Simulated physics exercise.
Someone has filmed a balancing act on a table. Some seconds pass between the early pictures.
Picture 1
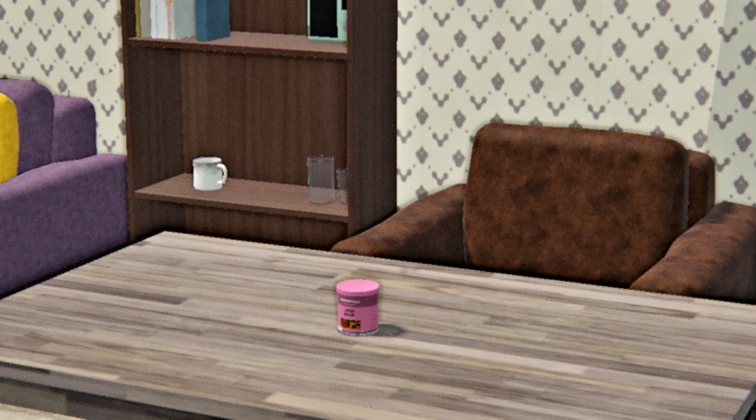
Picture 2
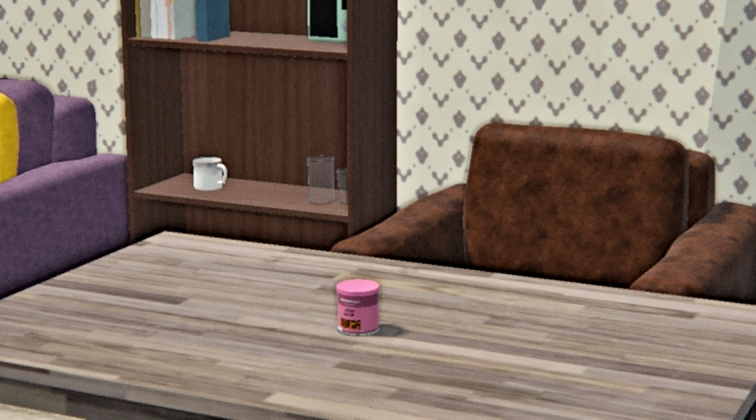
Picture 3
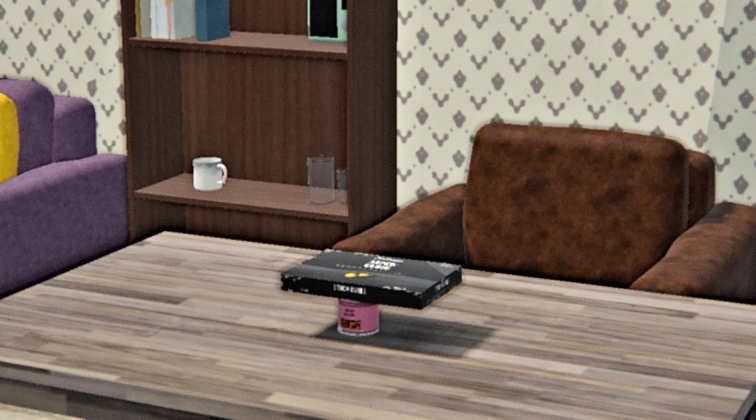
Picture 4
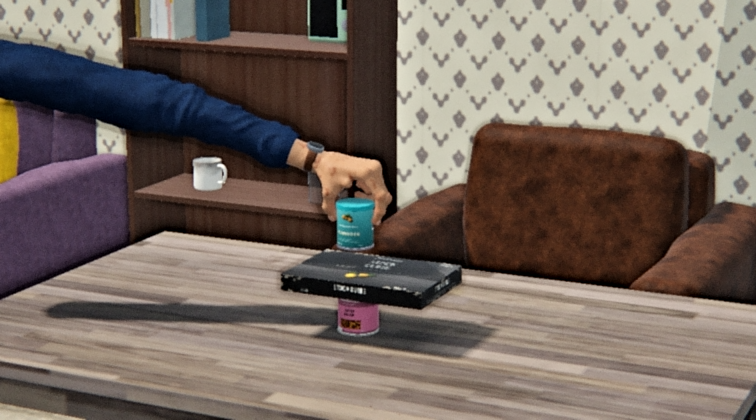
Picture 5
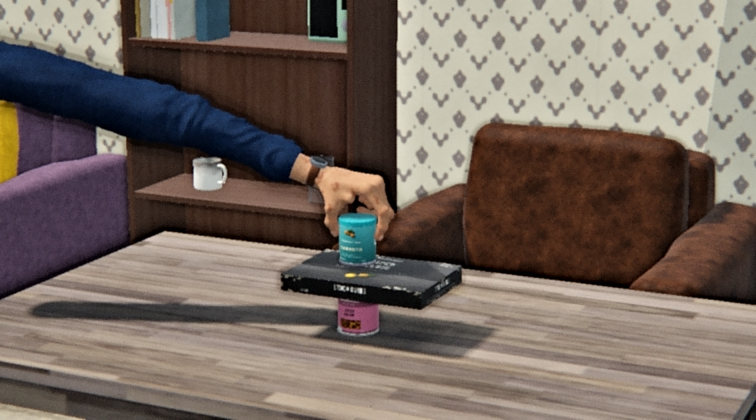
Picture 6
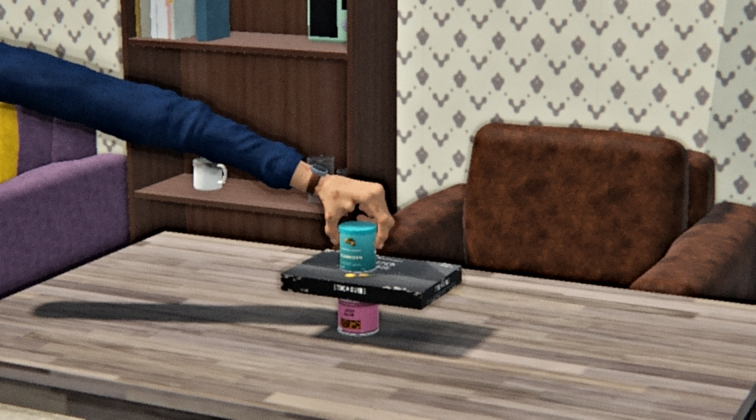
A hand lowers a turquoise tin onto a black packet resting on a pink tin.
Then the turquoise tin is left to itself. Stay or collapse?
The stack holds.
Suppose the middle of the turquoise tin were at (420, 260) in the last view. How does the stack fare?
Then it comes apart.
Then, 0.20 s later than the last frame, all is still.
Then, 0.40 s later than the last frame, turquoise tin resting near (358, 248).
When it is over, all 3 as before. End places, in pixels of the last picture, turquoise tin near (358, 248). The stack stays up.
